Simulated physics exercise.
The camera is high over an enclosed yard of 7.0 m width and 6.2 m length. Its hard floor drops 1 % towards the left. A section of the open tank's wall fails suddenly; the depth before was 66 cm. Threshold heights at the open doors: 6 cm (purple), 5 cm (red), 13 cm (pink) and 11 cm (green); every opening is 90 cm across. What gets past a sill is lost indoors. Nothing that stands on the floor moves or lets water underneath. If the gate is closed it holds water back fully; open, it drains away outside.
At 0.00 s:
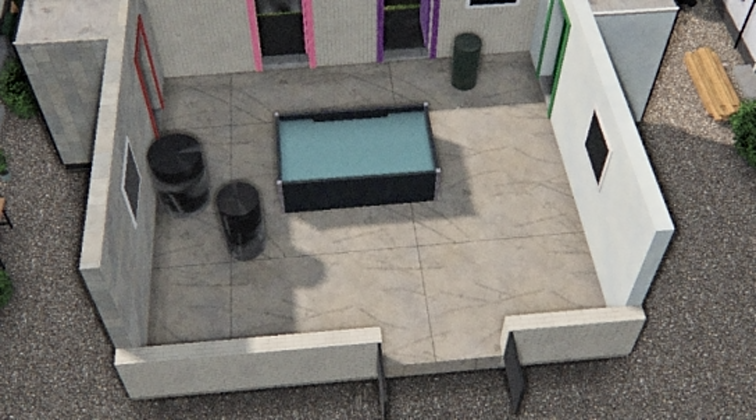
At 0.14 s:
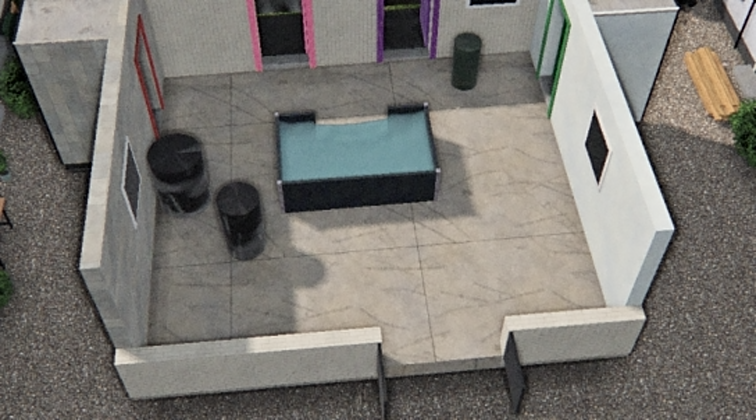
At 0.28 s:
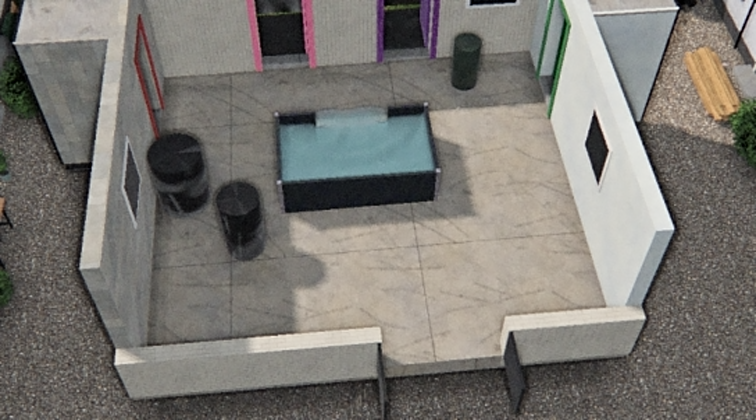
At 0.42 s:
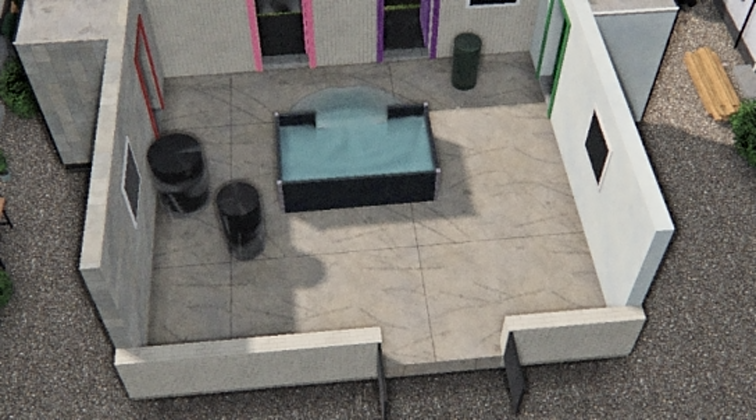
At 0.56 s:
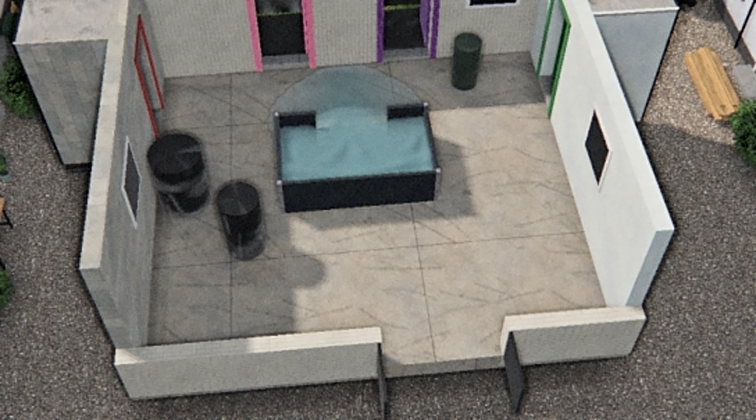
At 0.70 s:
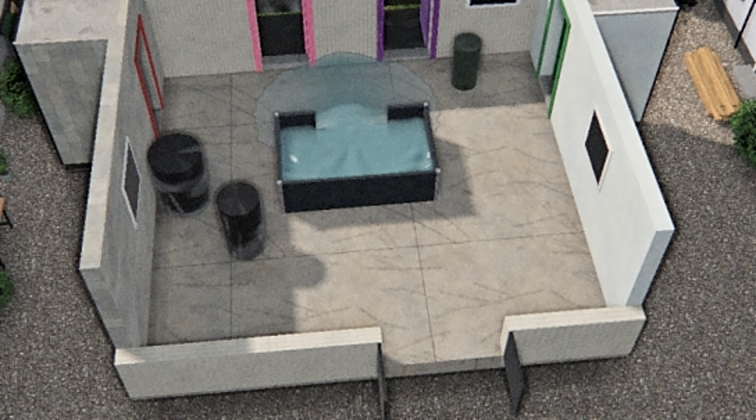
Water pours through a gap in the tank's far side and fans across the yard.
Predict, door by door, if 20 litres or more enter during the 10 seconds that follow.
Door by door: At the purple door it goes over the limit; at the red door it passes the limit; at the pink door it goes over the limit; at the green door it does not reach the limit.
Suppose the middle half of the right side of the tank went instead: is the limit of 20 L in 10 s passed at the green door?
Against that limit: Green past it.
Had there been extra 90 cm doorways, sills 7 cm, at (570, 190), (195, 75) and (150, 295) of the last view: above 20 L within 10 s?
In that order: Not over, past it, under.
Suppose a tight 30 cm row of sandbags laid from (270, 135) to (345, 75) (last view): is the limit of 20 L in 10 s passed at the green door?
Against that limit: Green not over.
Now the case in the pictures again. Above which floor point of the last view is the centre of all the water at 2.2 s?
At about (342, 131).
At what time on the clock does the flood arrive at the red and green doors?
Red 2.2 s, green 2.4 s.
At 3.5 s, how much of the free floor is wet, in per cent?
About 35 per cent.
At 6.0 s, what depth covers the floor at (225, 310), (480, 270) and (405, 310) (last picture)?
Roughly 0, 2 and 0 cm, in turn.
After 1.4 s water covers 15 % of the floor and is deepest (42 cm) near (337, 69); purple door 22 cm at the sill, 24 L in, red door not reached, pink door 29 cm at the sill, 21 L in, green door not reached.
After 2.2 s water covers 20 % of the floor and is deepest (36 cm) near (165, 82); purple door 18 cm at the sill, 91 L in, red door 6 cm at the sill, 0 L in, pink door 25 cm at the sill, 78 L in, green door not reached.
After 3.5 s water covers 35 % of the floor and is deepest (24 cm) near (174, 88); purple door 15 cm at the sill, 149 L in, red door 14 cm at the sill, 36 L in, pink door 19 cm at the sill, 114 L in, green door 10 cm at the sill, 0 L in.
After 6.0 s water covers 65 % of the floor and is deepest (19 cm) near (158, 185); purple door 10 cm at the sill, 198 L in, red door 13 cm at the sill, 114 L in, pink door 11 cm at the sill, 126 L in, green door 6 cm at the sill, 1 L in.
After 10.0 s water covers 90 % of the floor and is deepest (11 cm) near (158, 185); purple door 6 cm at the sill, 212 L in, red door 9 cm at the sill, 191 L in, pink door 8 cm at the sill, 126 L in, green door 3 cm at the sill, 1 L in.
